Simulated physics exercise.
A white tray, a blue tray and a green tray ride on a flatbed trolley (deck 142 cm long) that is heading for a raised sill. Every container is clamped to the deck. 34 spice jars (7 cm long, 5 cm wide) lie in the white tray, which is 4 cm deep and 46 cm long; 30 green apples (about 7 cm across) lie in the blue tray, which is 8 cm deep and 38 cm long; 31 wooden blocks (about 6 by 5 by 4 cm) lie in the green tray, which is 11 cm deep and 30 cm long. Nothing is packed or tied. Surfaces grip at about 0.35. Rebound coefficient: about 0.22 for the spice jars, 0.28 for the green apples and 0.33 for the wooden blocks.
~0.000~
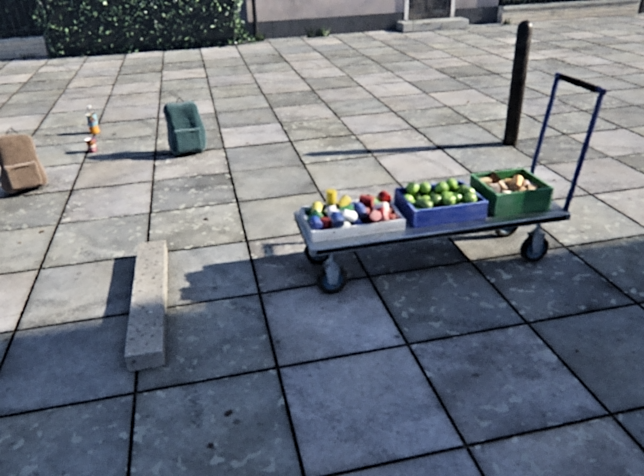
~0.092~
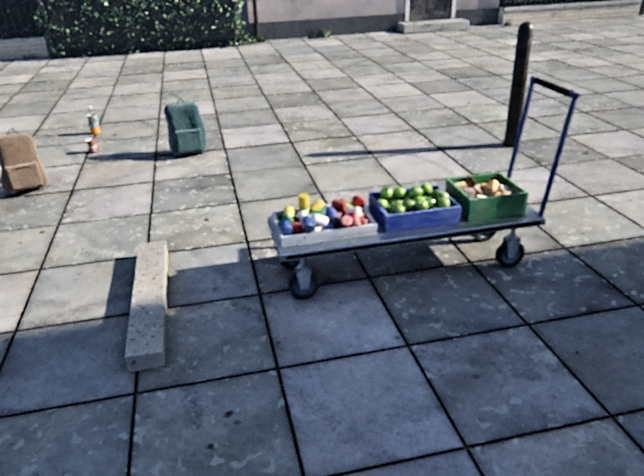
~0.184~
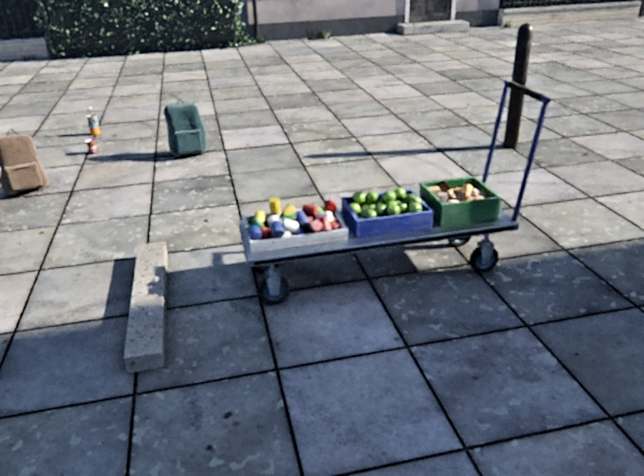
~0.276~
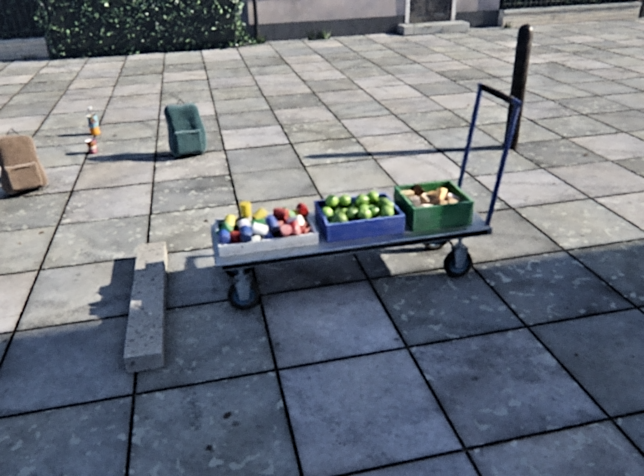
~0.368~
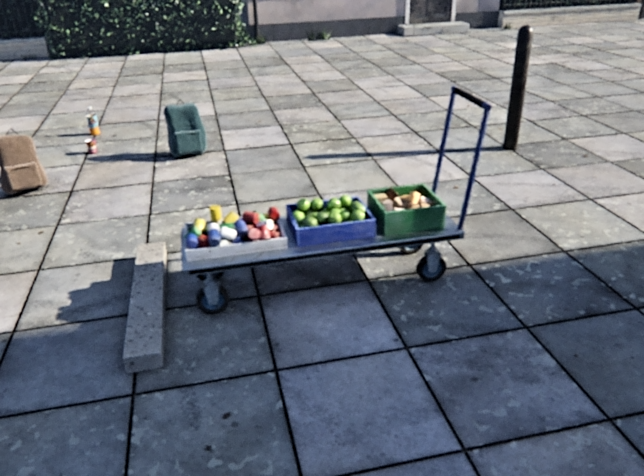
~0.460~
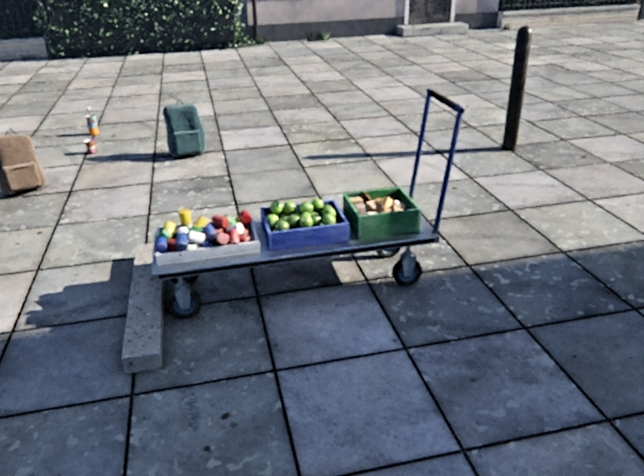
The clip opens on a paved square in sunlight, where a flatbed trolley carries a white tray of colourful jars, a blue tray of green apples and a green tray of wooden blocks. The trolley rolls steadily left, away from a dark post, until its front edge is at a pale raised sill.
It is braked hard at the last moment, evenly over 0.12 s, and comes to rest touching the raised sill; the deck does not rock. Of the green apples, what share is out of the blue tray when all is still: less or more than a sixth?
It sheds fewer than one in six of them.
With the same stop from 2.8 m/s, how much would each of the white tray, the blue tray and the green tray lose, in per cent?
In that case white tray 40, blue tray 20, green tray 0 per cent.
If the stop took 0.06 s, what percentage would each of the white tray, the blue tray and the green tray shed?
Then white tray 30, blue tray 10, green tray 0 per cent.
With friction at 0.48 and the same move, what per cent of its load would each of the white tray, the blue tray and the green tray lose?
In that case white tray 20, blue tray 0, green tray 0 per cent.
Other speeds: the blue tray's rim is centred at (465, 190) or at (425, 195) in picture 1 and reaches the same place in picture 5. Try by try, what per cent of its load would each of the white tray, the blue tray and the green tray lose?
White tray 30 then 10, blue tray 10 then 0, green tray 0 then 0 per cent.
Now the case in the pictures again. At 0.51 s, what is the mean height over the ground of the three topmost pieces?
About 42 cm.
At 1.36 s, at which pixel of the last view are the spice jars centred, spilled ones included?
Near (178, 242).
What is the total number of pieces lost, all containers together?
Some 10 pieces.
After 0.51 s, white tray 34 in, 0 out, blue tray 30 in, 0 out and green tray 31 in, 0 out.
After 0.63 s, white tray 29 in, 5 out, blue tray 30 in, 0 out and green tray 31 in, 0 out.
After 0.86 s, white tray 28 in, 6 out, blue tray 29 in, 1 out and green tray 31 in, 0 out.
Final count (at 1.36 s), white tray 25 in, 9 out, blue tray 29 in, 1 out and green tray 31 in, 0 out. Asked share, 1 of 30, 3 per cent.
